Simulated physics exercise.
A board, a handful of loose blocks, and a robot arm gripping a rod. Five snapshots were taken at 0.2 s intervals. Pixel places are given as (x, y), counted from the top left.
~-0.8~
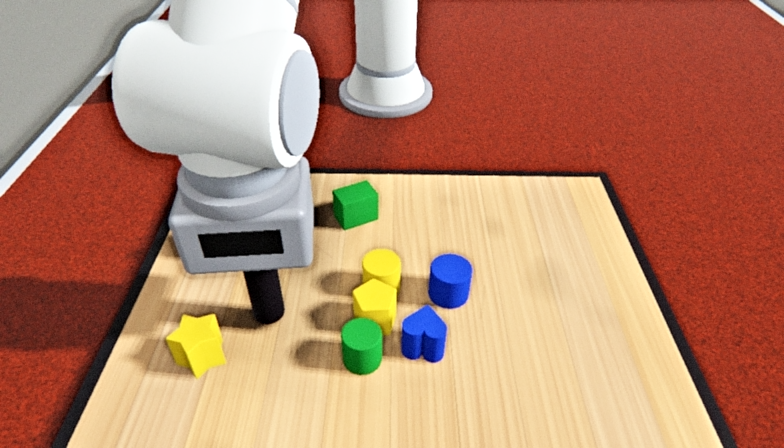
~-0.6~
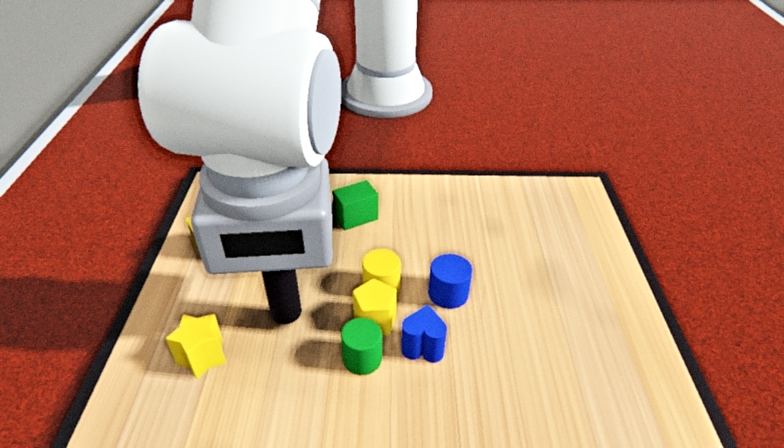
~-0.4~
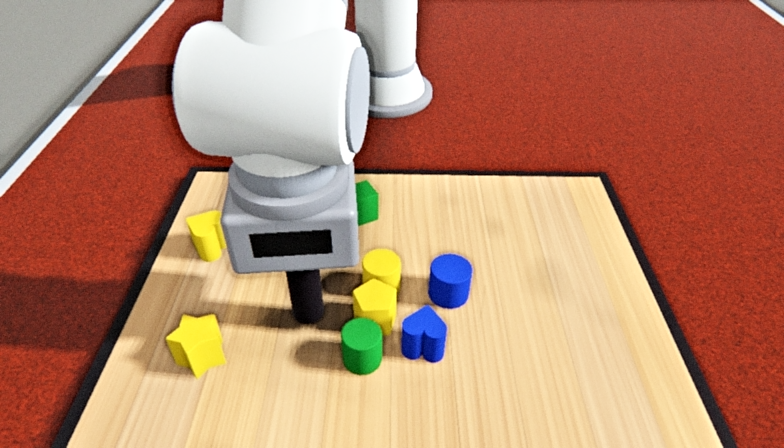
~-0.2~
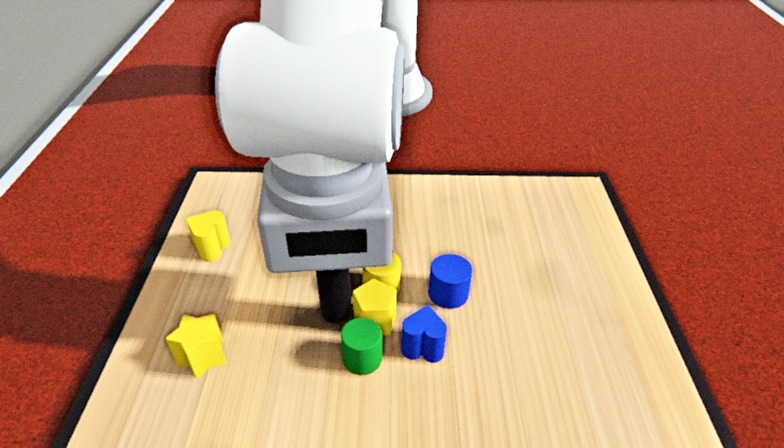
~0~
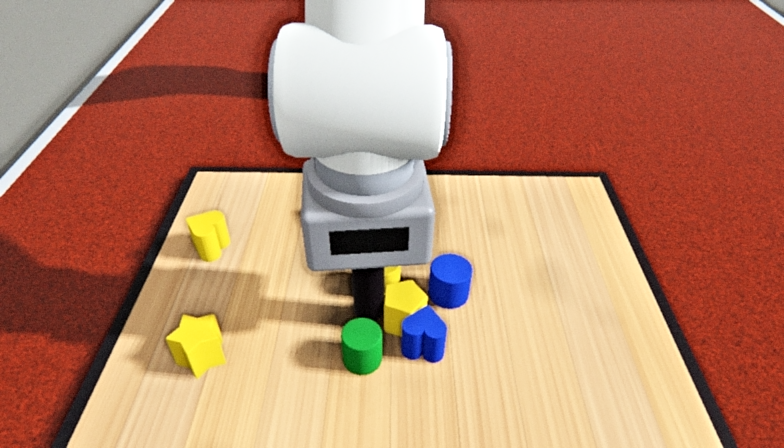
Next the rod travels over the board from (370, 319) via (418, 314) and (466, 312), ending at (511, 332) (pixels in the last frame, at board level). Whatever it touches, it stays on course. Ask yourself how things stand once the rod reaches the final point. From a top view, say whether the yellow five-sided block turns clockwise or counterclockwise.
The yellow five-sided block rotates clockwise.
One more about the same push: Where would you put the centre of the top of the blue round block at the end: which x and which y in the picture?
At (470, 259).
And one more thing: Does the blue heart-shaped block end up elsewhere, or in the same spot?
It gets moved.
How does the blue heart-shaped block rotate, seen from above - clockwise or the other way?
The turn is clockwise.
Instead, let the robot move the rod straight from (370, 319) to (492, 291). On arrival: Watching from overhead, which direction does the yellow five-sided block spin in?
Seen from above, clockwise.
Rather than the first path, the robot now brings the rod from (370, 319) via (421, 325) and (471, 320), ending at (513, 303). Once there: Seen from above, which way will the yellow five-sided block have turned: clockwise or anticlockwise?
Looking down: Clockwise.
What follows on the original path. One third of the way, rod at (420, 306); yellow five-sided block at (455, 298), turned 30° clockwise; blue heart-shaped block at (437, 330), turned 35° clockwise.
Two thirds of the way, rod at (468, 305); yellow five-sided block at (494, 309), turned 65° clockwise; blue heart-shaped block at (437, 330), turned 35° clockwise; blue round block at (470, 259).
At the end, rod at (513, 325); yellow round block still; yellow five-sided block at (527, 336), turned 90° clockwise; blue heart-shaped block at (437, 330), turned 35° clockwise; blue round block at (470, 259).
